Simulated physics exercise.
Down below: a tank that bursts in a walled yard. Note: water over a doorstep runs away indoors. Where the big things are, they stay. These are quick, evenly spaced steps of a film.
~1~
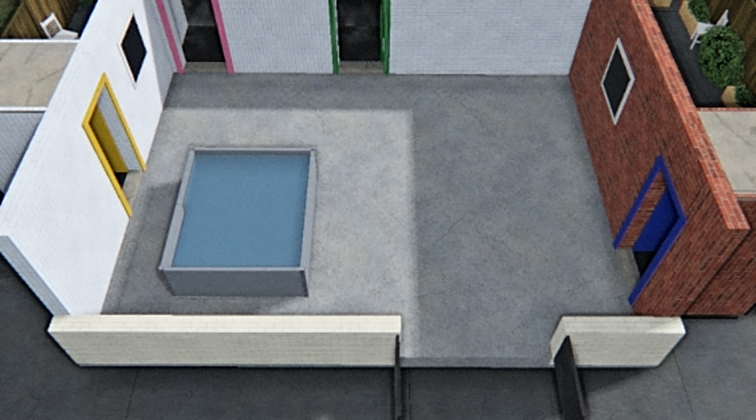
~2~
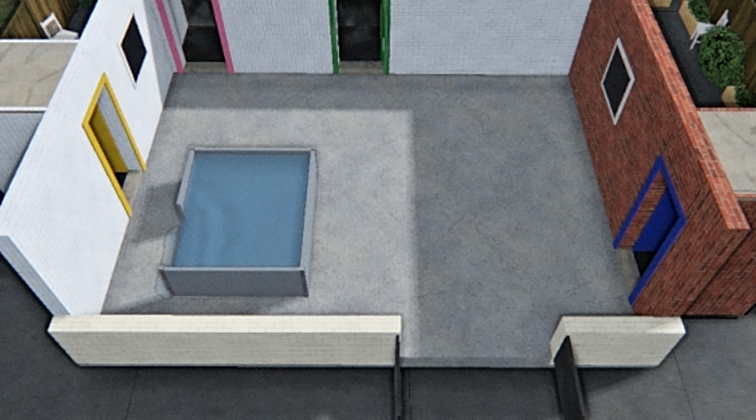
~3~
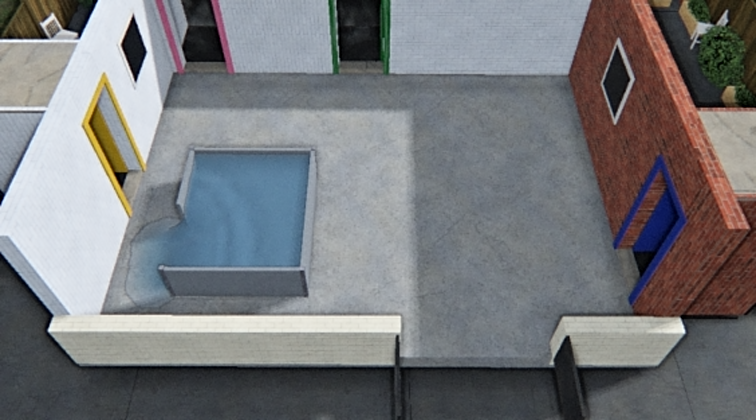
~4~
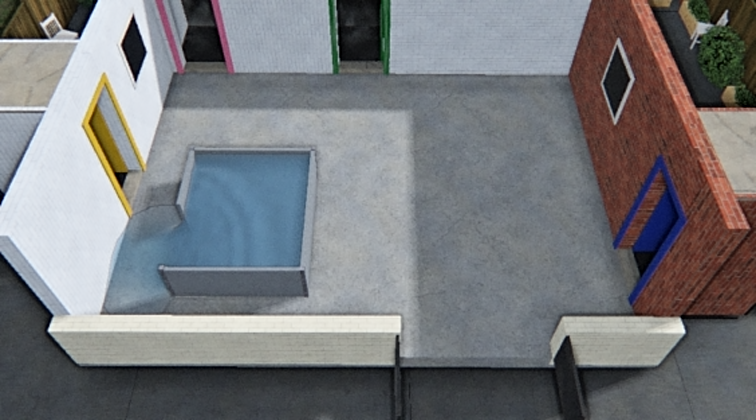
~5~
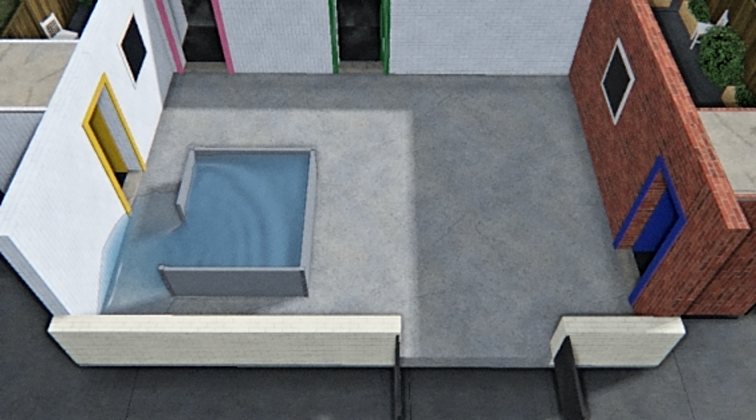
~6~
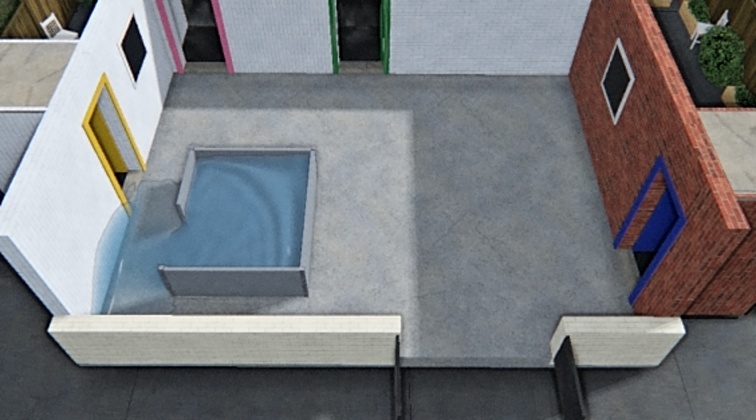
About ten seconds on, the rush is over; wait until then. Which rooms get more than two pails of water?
As I see it, blue door: Past the limit, pink door: Past the limit, green door: Inside the limit, yellow door: Past the limit.
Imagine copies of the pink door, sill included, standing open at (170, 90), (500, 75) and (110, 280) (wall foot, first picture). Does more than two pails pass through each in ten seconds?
First stays short of it, second stays short of it, third crosses the line.
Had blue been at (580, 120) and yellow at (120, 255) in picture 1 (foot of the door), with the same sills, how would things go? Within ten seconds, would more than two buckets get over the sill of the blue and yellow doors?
Taking them in turn, the blue one falls short and the yellow one tops the two-pail mark.
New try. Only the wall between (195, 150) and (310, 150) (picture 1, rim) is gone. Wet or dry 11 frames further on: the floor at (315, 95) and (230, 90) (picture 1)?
One after the other: Under water, covered.
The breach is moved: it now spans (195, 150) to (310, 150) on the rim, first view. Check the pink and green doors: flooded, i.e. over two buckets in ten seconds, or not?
I'd say the pink one crosses the line and the green one crosses the line.
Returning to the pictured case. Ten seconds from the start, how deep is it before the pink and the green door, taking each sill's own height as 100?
About 90 and 20 %.
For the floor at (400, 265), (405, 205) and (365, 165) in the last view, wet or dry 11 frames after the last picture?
In turn, the points end up high and dry, high and dry and high and dry.
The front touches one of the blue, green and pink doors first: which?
If you ask me, it's the pink one.
A moment on, water covers 10 % of the floor; the blue door not reached, the pink door not reached, the green door not reached, the yellow door under two buckets in.
Next, water covers 25 % of the floor; the blue door not reached, the pink door not reached, the green door not reached, the yellow door under two buckets in.
Then, water covers 45 % of the floor; the blue door not reached, the pink door over two buckets in, the green door not reached, the yellow door over two buckets in.
Later, water covers 65 % of the floor; the blue door over two buckets in, the pink door far over two buckets in, the green door wet at the sill, nothing in, the yellow door over two buckets in.
In the end, water covers 95 % of the floor; the blue door far over two buckets in, the pink door far over two buckets in, the green door wet at the sill, nothing in, the yellow door over two buckets in.
